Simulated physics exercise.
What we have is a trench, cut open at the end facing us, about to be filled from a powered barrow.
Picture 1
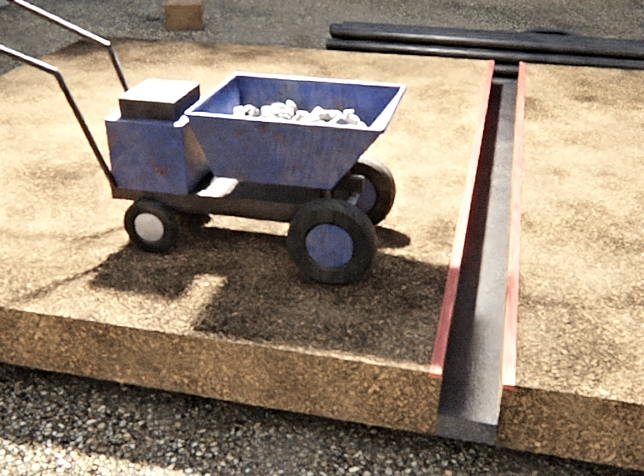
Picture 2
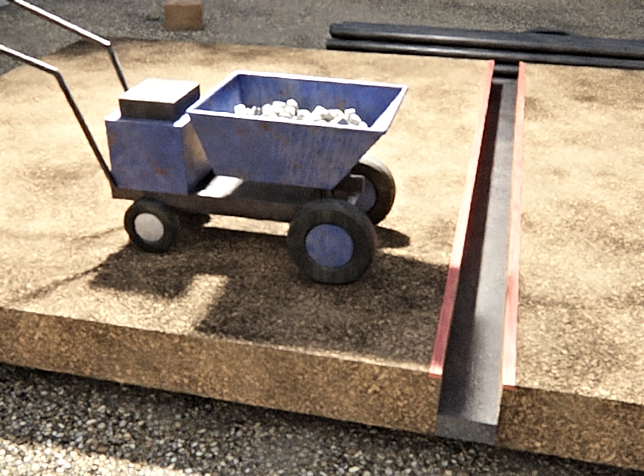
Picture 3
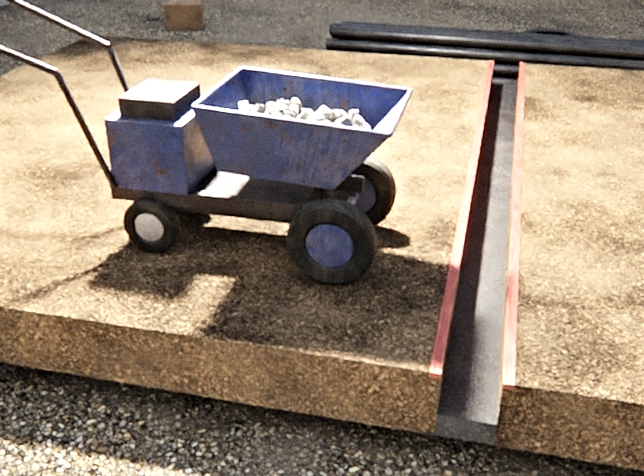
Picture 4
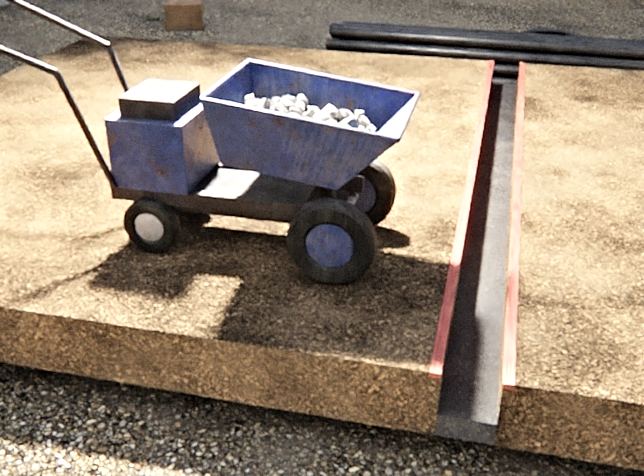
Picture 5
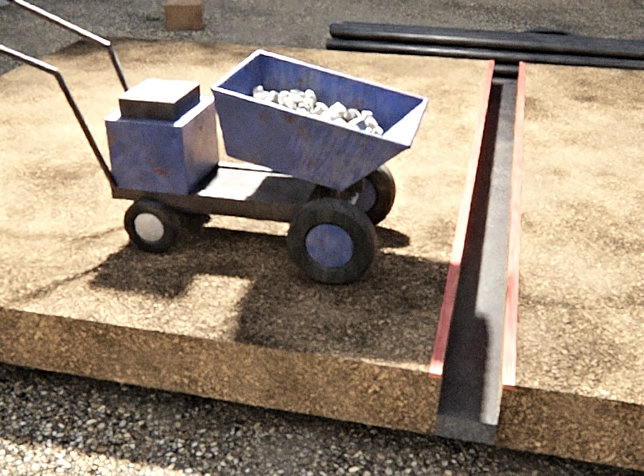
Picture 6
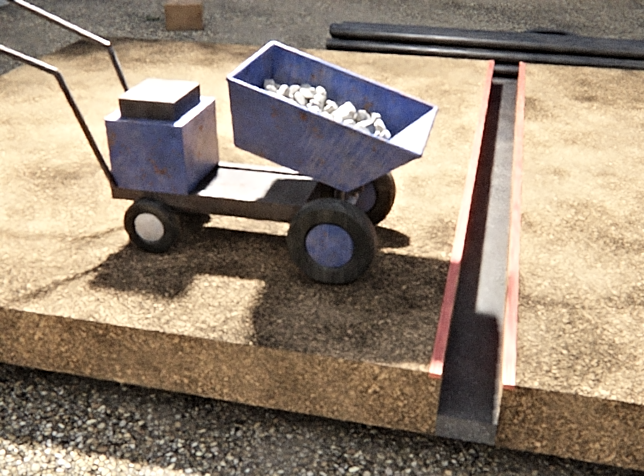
At the start, a blue barrow with a level skip of pale broken stones stands on brown ground, left of a narrow, red-edged trench. The skip then rises at its left side and tilts gradually to the right, ending clearly slanted with the stones still inside, while the wheels stay put.
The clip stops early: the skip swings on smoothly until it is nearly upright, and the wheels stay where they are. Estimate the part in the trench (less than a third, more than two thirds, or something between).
In the trench: Over two thirds.
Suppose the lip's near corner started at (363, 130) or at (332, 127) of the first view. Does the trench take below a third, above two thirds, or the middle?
First beyond two thirds, then between a third and two thirds.
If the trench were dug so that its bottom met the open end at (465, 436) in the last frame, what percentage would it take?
Close to 90 per cent.
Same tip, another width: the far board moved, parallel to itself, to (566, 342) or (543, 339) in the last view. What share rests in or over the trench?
The first gives 100 %, the second 100 %.
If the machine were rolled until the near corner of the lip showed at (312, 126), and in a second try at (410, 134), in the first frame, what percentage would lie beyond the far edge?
The first gives 0 %, the second 50 %.
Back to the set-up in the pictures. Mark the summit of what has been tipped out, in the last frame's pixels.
Close to (499, 266).
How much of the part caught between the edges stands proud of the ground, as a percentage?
Near 10 %.
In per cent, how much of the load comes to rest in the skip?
Roughly 10 in a hundred.
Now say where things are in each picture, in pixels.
In the first frame, lip of the skip near (382, 132), level; top of the load near (291, 129), broken stones; first edge of the trench near (444, 325); far edge near (511, 334), the trench under half as wide as the skip, and about as deep as wide.
In the second frame, lip of the skip near (384, 133), level; top of the load near (285, 122).
In the third frame, lip of the skip near (389, 135), tipped barely; top of the load near (277, 126).
In the fourth frame, lip of the skip near (398, 140), tipped a little; top of the load near (283, 122).
In the fifth frame, lip of the skip near (408, 147), tipped a little; top of the load near (277, 112).
In the sixth frame, lip of the skip near (419, 156), tipped clearly; top of the load near (287, 106); first edge of the trench near (444, 325); far edge near (511, 334).
Shortly afterwards, skip tipped steeply; the whole lot in the skip.
Next, skip tipped right over; the bulk in the skip; a little in or heaped over the trench; only a few beyond it.
Some moments later, skip tipped right over; a little in the skip; the bulk in or heaped over the trench; a little beyond it.
In the end, skip tipped right over; a little in the skip; the bulk in or heaped over the trench; a little beyond it.
